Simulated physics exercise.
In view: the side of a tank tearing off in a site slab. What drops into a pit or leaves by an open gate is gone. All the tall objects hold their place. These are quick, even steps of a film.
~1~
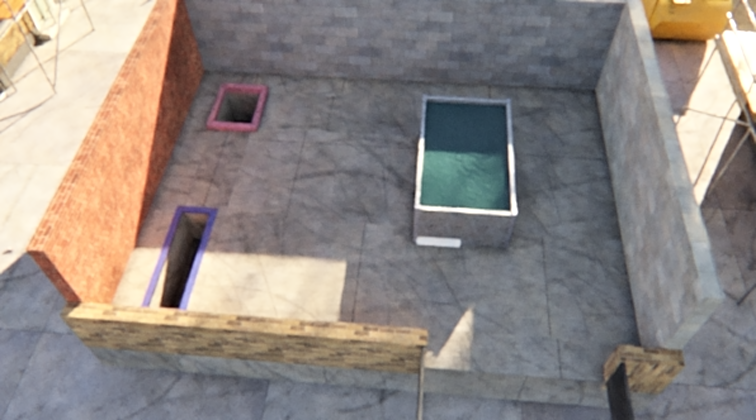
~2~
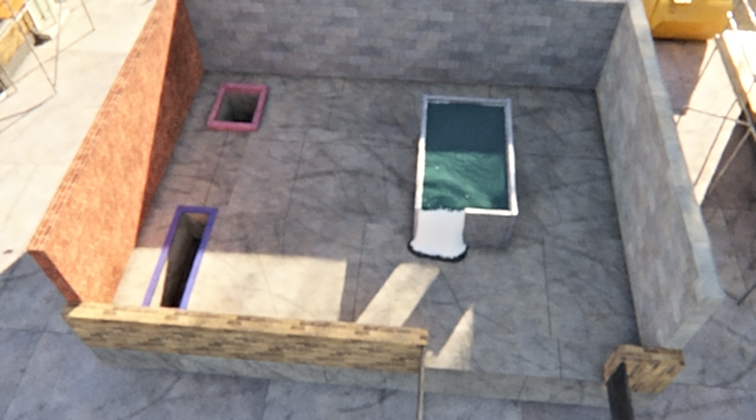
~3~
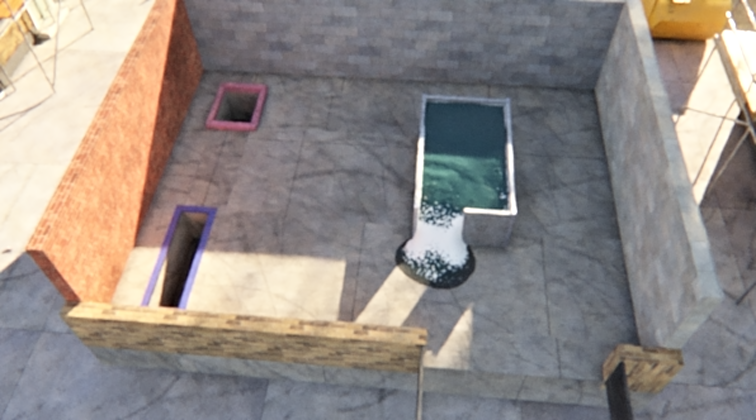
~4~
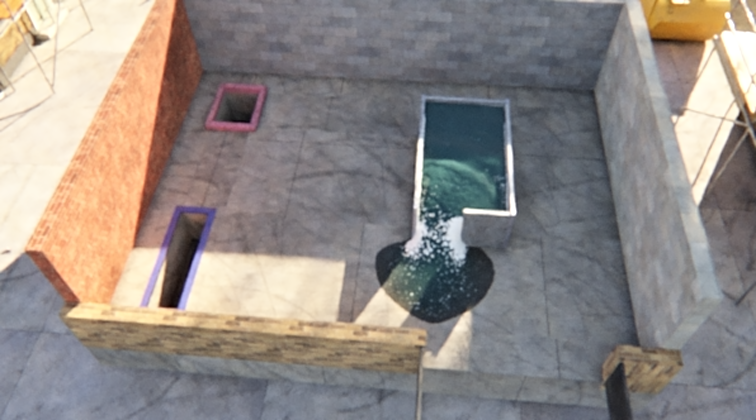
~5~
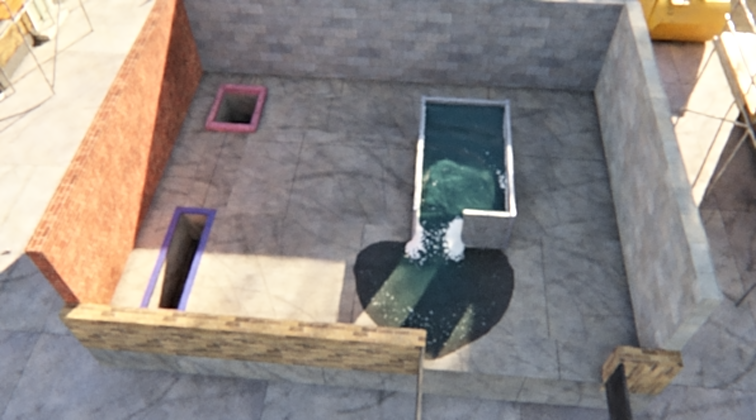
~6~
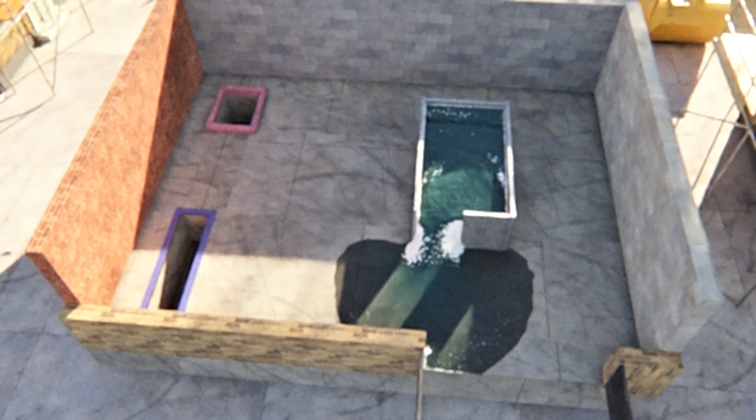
A grey stone-walled enclosure with an orange brick wall on the left and a low tan brick wall in front is seen from a high, fixed viewpoint. On its paved floor sit a pink-rimmed square pit and a blue-rimmed narrow pit at left, and a white-edged tank of green water right of centre. The tank's near side opens, and white, foaming water pours out and spreads across the slab in a widening dark pool.
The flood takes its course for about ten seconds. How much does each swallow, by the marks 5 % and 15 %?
One by one: The gate takes above 15 %; the blue pit takes above 15 %; the pink pit takes not even 5 %.
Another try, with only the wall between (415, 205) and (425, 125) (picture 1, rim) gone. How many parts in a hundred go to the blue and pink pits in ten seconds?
In per cent: Blue 55, pink 4.
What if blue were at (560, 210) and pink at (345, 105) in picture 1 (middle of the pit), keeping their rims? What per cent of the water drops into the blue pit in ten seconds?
Per cent: Blue 0.
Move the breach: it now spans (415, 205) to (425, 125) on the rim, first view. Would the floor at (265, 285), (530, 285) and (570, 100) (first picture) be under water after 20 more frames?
In turn: Covered, dry, dry.
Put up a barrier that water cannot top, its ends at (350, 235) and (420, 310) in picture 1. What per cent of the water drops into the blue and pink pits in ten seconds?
Parts in a hundred: Blue 0, pink 0.
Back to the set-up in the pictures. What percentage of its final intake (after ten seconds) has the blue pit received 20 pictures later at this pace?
Roughly 25 per cent.
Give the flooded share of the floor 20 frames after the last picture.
Some 25 per cent.
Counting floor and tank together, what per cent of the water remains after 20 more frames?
I make it 72 per cent.
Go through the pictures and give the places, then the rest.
The open tank at (465, 154) is whole and still, in the first frame.
The front is at (411, 244), out from the gap at (440, 228), in the second frame.
The front is at (449, 283), out from the gap at (439, 230), in the third frame.
Water pours out at (438, 231) and has run to (424, 316), in the fourth frame.
The front is at a hidden place, out from the gap at (438, 232), in the fifth frame.
Water pours out at (438, 233) and has run to a hidden place, in the sixth frame.
A moment on, water covers 15 % of the floor; the gate 4 %, the blue pit 0 %, the pink pit 0 %.
Next, water covers 20 % of the floor; the gate 12 %, the blue pit 1 %, the pink pit 0 %.
Then, water covers 25 % of the floor; the gate 21 %, the blue pit 7 %, the pink pit 0 %.
Later, water covers 35 % of the floor; the gate 32 %, the blue pit 17 %, the pink pit 0 %.
In the end, water covers 35 % of the floor; the gate 40 %, the blue pit 25 %, the pink pit 0 %.
